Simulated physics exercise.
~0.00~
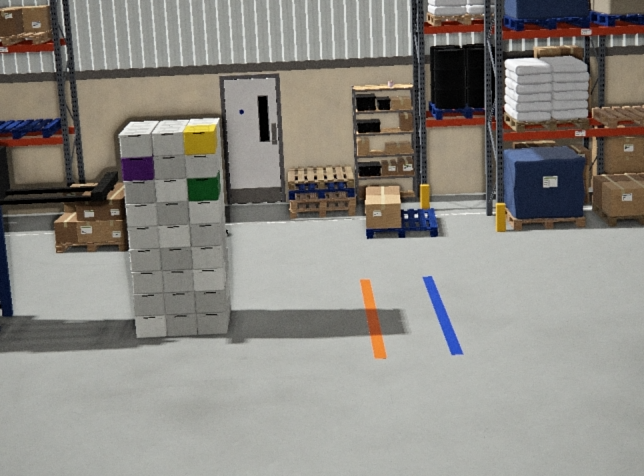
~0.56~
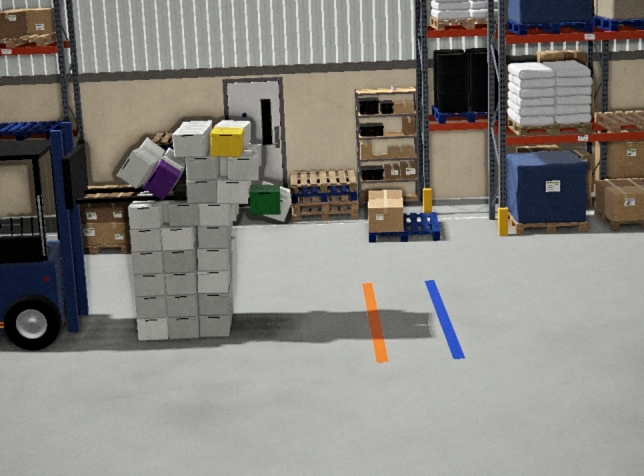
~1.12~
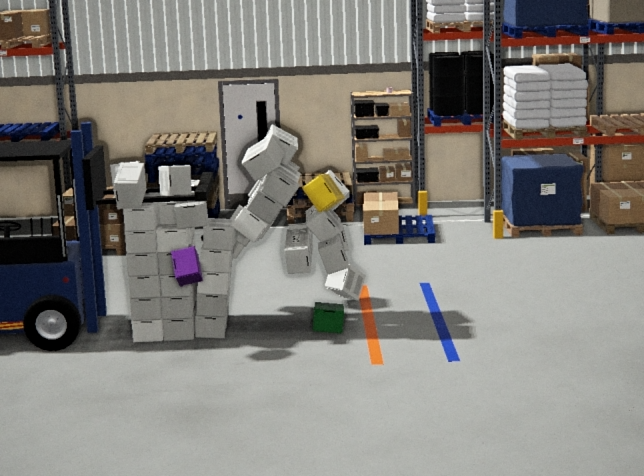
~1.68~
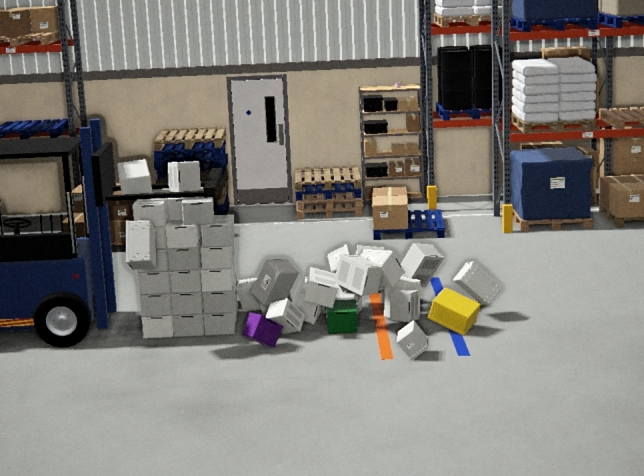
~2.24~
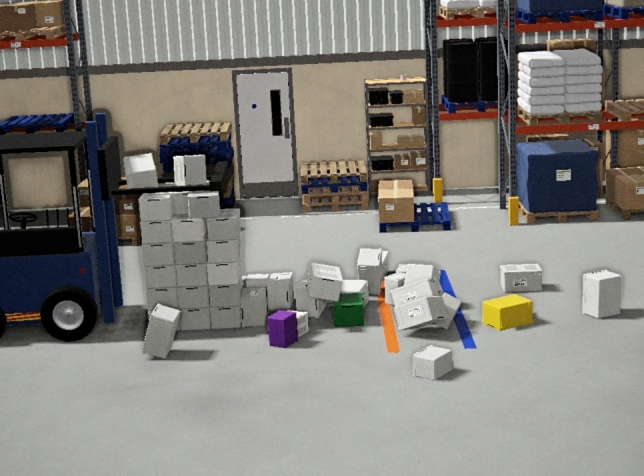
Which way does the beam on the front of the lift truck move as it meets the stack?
The beam moves to the right, pushing into the upper part of the stack.
